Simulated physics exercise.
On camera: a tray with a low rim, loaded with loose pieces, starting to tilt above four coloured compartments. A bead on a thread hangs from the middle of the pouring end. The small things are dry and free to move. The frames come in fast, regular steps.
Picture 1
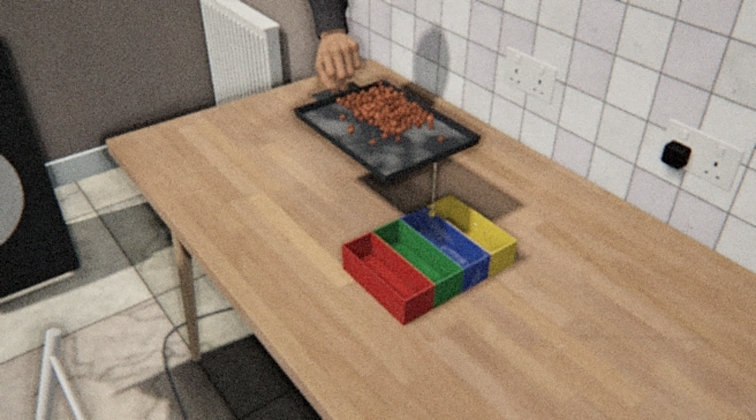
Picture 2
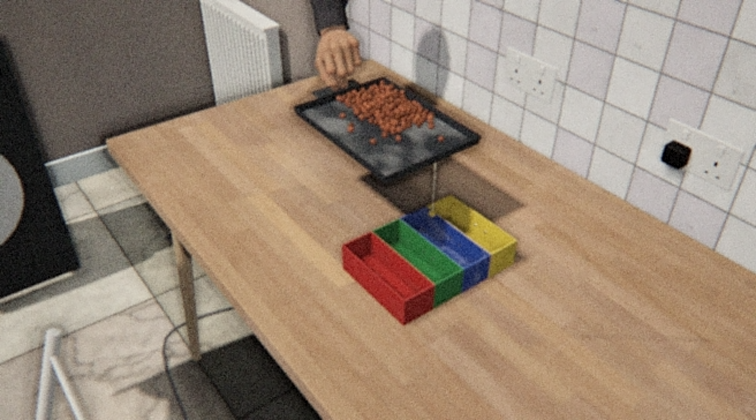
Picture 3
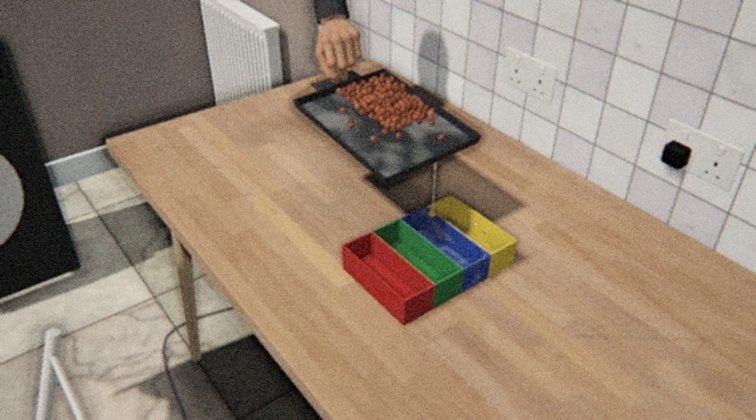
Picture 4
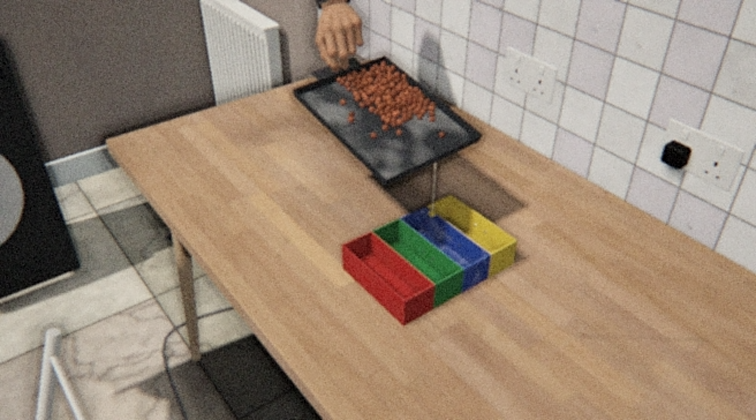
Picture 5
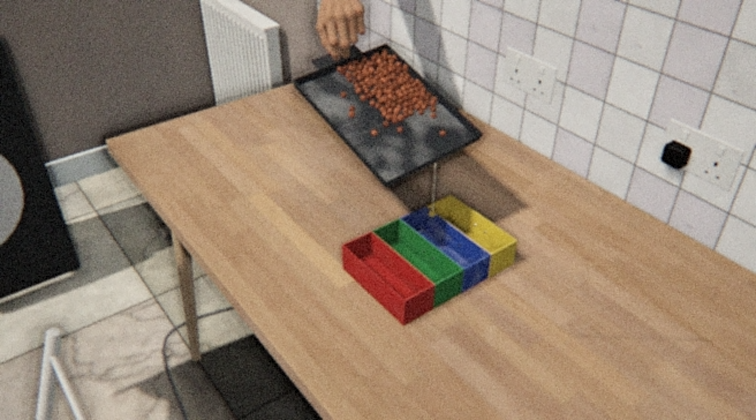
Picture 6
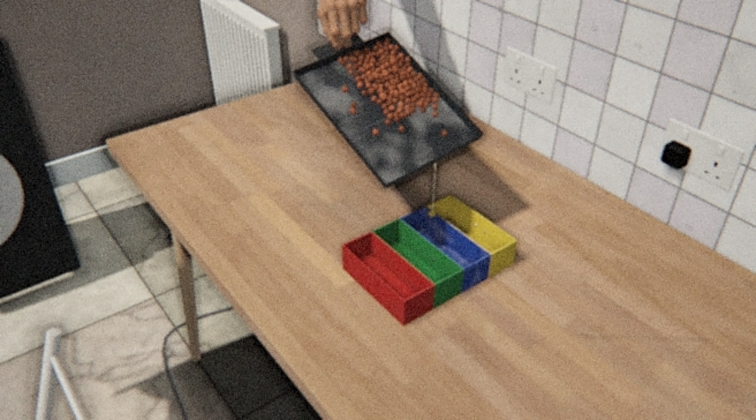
On a wooden table, a hand raising the far end of a dark tray of reddish-brown pellets behind four coloured compartments.
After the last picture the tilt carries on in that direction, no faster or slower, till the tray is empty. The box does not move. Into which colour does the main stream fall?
Most goes to the green cell.
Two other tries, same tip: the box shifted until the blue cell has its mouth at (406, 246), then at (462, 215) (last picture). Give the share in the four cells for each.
In turn 90 and 70 in a hundred.
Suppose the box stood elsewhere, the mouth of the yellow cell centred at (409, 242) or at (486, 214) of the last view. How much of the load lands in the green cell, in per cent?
The first gives 0 %, the second 30 %.
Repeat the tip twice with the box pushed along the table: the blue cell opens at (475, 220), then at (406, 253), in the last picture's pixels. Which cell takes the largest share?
One: The red one. Two: That blue cell.
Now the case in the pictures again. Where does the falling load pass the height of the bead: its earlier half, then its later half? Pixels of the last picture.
The first part at (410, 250); the rest at (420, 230).
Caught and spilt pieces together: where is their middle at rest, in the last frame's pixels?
Around (424, 275).
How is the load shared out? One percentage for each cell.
Red cell: 20 %, green cell: 40 %, blue cell: 20 %, yellow cell: 10 %.
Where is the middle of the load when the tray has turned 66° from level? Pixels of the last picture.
Close to (416, 168).
Just after the last frame, tray tipped steeply; roughly two thirds on the tray; just a few in the green cell; just a few in the blue cell; roughly a quarter falling or outside the box.
A moment on, tray tipped past a quarter turn; roughly a third on the tray; roughly a quarter in the green cell; roughly a quarter in the red cell; about a tenth in the blue cell; just a few in the yellow cell; about a tenth falling or outside the box.
Further on, tray tipped past a quarter turn; roughly a third in the green cell; roughly a quarter in the blue cell; roughly a quarter in the red cell; about a tenth in the yellow cell; about a tenth falling or outside the box.
When it is over, tray tipped past a quarter turn; roughly a third in the green cell; roughly a quarter in the blue cell; roughly a quarter in the red cell; about a tenth in the yellow cell; about a tenth outside the box.
